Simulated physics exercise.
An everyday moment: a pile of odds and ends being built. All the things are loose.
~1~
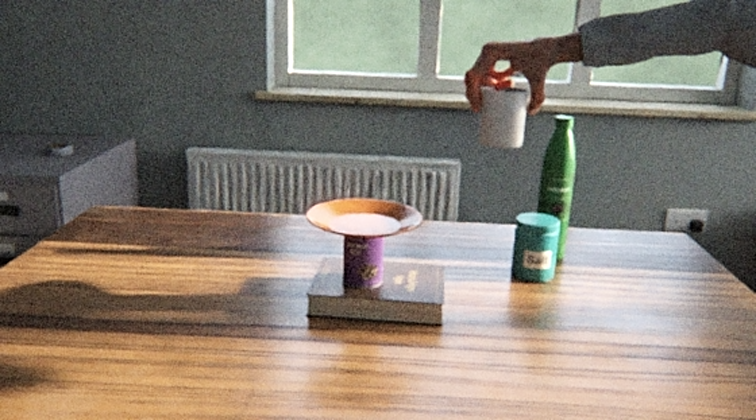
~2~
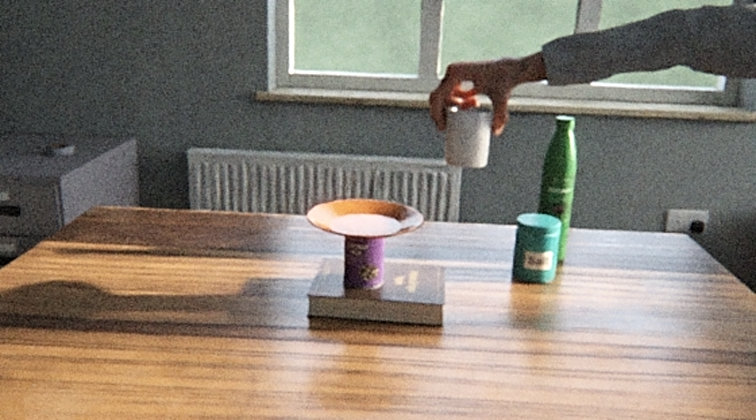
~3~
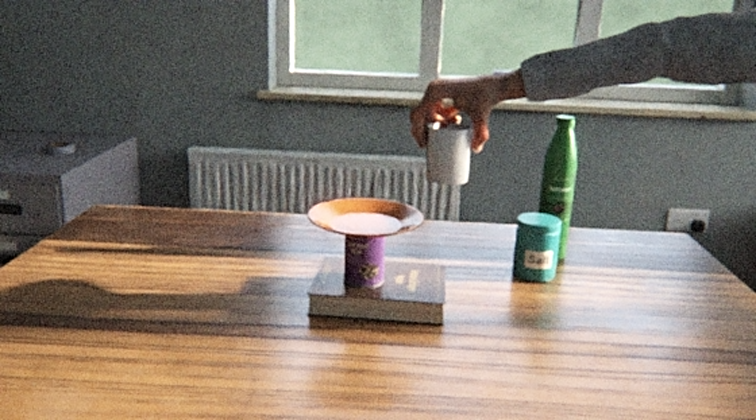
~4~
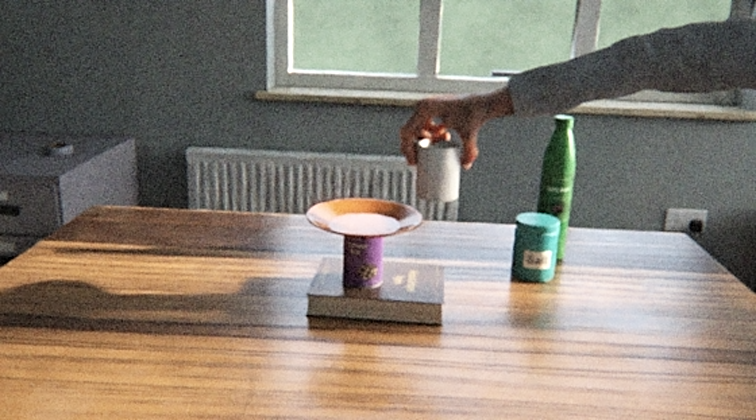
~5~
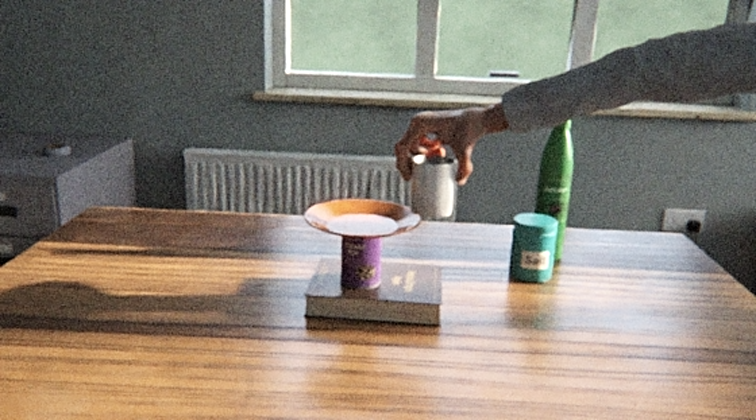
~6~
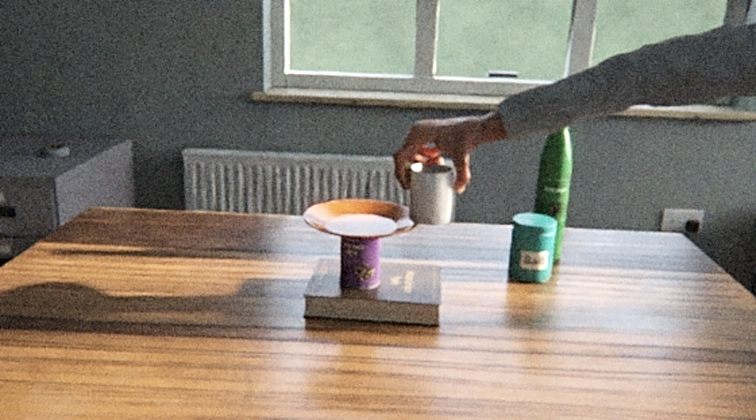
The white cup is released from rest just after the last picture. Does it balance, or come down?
Outcome: The pile loses its balance.
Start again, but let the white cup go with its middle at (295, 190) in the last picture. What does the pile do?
Then it comes apart.
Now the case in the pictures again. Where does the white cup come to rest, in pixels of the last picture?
Around (549, 293).
Then, 0.40 s after the last picture, white cup now fallen.
Then, 0.50 s after the last picture, things are still on the move.
At rest, fallen, white cup; the other 5 in place. Seen from the same camera at the end, white cup near (549, 293). The pile comes apart.
